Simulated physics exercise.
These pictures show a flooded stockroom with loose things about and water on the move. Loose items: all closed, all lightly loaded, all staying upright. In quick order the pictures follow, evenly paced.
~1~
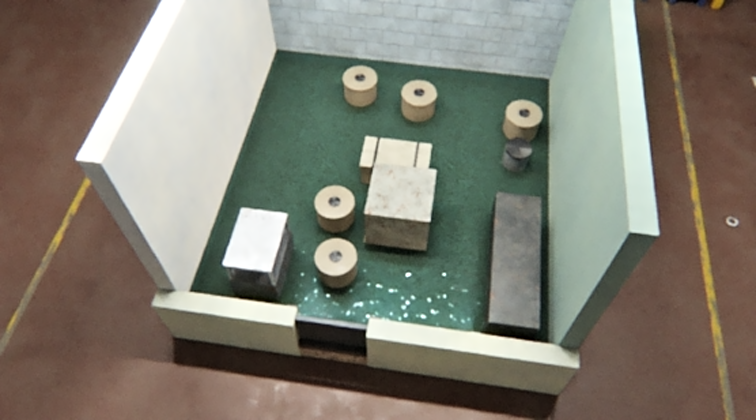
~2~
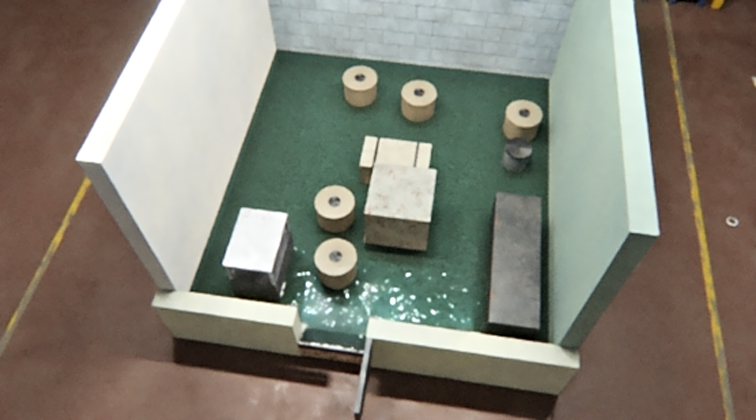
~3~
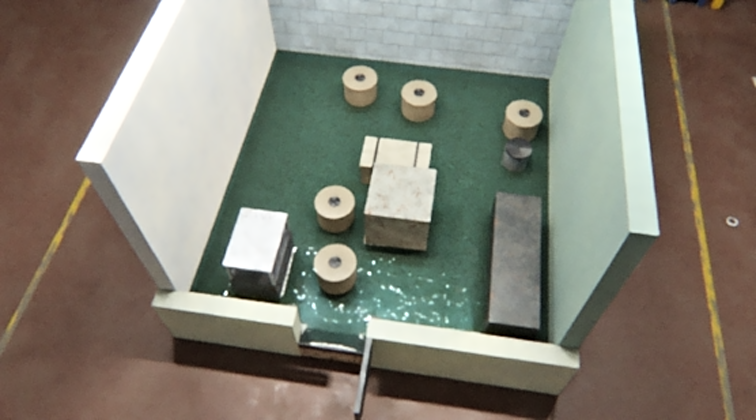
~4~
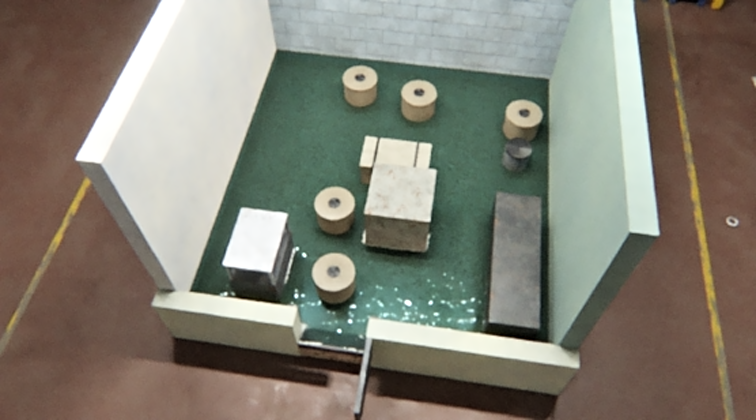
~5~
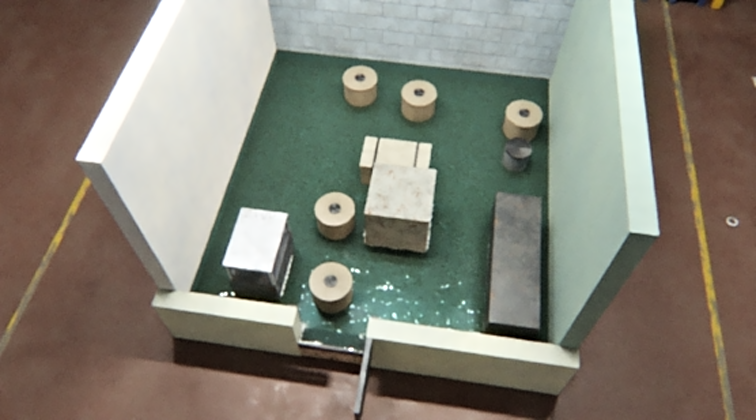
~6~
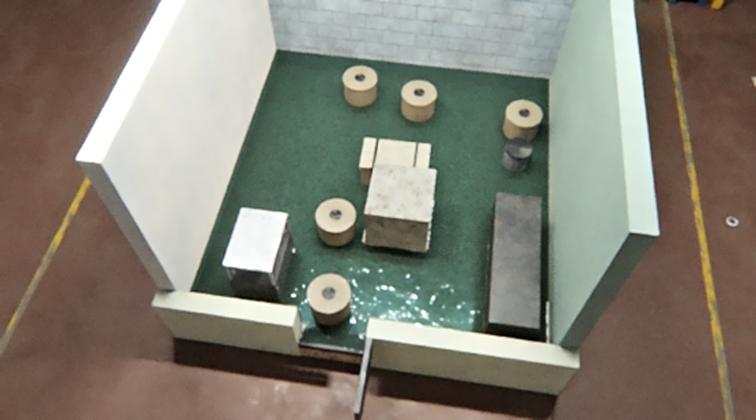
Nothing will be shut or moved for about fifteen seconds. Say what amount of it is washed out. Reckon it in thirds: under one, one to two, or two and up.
Under one third.
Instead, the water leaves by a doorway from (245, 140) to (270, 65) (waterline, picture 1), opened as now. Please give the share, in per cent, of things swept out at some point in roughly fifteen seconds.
Estimate: Close to 70 per cent.
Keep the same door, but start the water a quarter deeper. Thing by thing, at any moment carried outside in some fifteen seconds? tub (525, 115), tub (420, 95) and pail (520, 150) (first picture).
Going through them: Never leaves, then never leaves, then never leaves.
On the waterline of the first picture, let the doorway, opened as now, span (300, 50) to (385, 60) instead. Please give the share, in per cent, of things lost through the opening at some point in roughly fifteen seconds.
Some 40 per cent of the things, roughly.
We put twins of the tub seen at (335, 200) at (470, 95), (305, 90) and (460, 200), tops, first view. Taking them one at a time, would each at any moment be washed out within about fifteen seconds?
Lab note - results by position: Retained, retained, exited.
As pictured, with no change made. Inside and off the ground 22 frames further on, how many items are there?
5.
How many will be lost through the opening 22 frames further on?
2.
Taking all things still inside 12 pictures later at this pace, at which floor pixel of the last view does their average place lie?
Somewhere near (432, 151) in the last view.
A moment on, 1 of 7 are out; 6 afloat.
Next, 2 of 7 are out; 5 afloat.
Later, 2 of 7 are out; 5 afloat.
In the end, 2 of 7 are out; 5 afloat.
